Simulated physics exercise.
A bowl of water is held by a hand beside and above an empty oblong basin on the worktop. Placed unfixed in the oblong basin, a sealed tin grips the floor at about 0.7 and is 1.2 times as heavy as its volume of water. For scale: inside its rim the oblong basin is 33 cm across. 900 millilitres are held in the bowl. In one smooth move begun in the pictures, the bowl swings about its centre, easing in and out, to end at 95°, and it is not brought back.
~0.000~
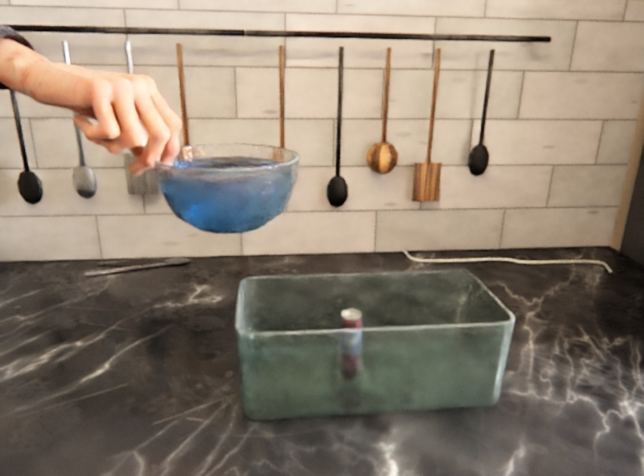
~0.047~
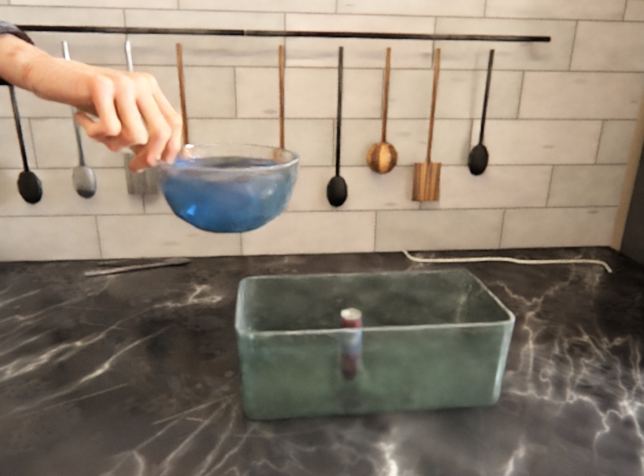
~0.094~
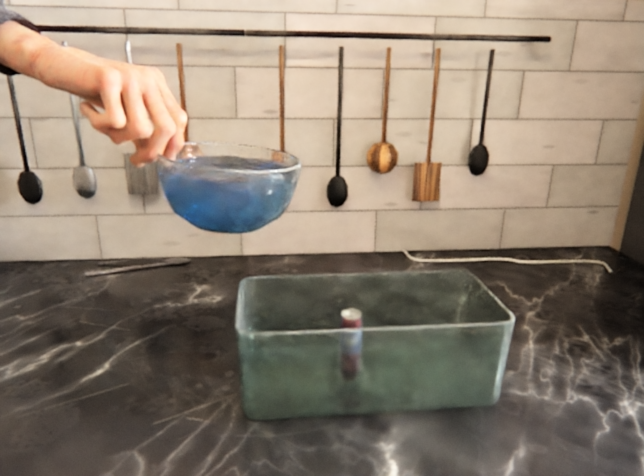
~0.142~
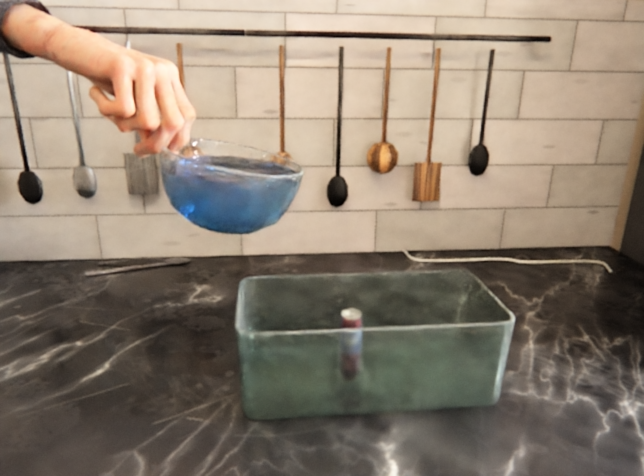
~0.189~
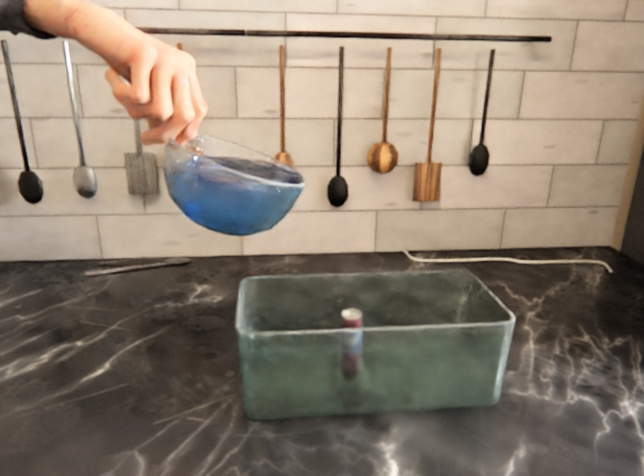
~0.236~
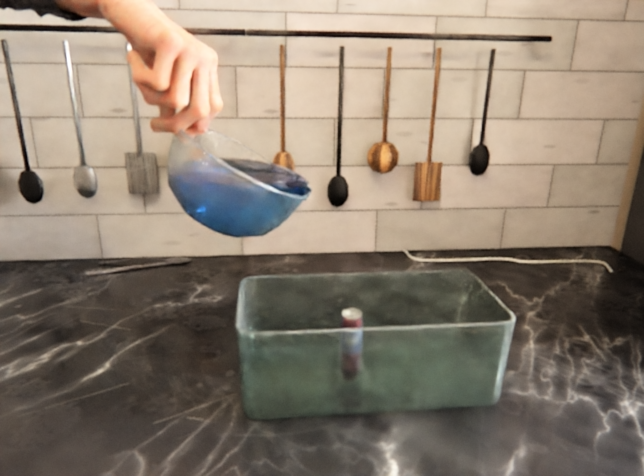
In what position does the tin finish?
It finishes knocked over.
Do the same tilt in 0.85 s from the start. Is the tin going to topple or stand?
With that tilt, the tin stays on its base.
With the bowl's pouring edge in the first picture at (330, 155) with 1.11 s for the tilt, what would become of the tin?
Then the tin remains standing.
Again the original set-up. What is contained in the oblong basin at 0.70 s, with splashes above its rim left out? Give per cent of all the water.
Reading: Approx. 90 %.
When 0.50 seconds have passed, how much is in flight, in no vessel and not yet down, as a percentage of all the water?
I'd put it at about 44 percent.
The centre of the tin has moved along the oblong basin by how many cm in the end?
The tin's middle ends up about 8.0 cm along the basin.
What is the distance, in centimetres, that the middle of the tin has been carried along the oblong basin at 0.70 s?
The tin has gone some 2 cm.
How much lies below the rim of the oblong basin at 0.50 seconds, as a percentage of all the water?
About 30%.
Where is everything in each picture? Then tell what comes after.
In the first frame, tilt 0°; pouring edge (297, 157); surface from (160, 168) to (294, 167); the oblong basin's rim runs from (239, 304) to (491, 295); the tin's top is at (351, 317).
In the second frame, tilt 1°; pouring edge (298, 159); surface from (161, 167) to (295, 168).
In the third frame, tilt 5°; pouring edge (300, 163); surface from (163, 166) to (296, 170).
In the fourth frame, tilt 12°; pouring edge (302, 171); surface from (165, 164) to (299, 172).
In the fifth frame, tilt 20°; pouring edge (304, 182); surface from (169, 164) to (303, 174).
In the sixth frame, tilt 30°; pouring edge (304, 194); surface from (172, 167) to (304, 186); 4 per cent is over the edge.
After 0.50 s the tilt is 87° and 26 per cent is still to pour; the tin stands where it began.
After 0.70 s the tilt is 95° and 4 per cent is still to pour; the tin stands 2 cm from where it began.
After 0.90 s the tilt is 95° and 0 per cent is still to pour; the tin leans 54°.
After 1.12 s the tilt is 95° and 0 per cent is still to pour; the tin lies on its side.
In the end the tin lies on its side.
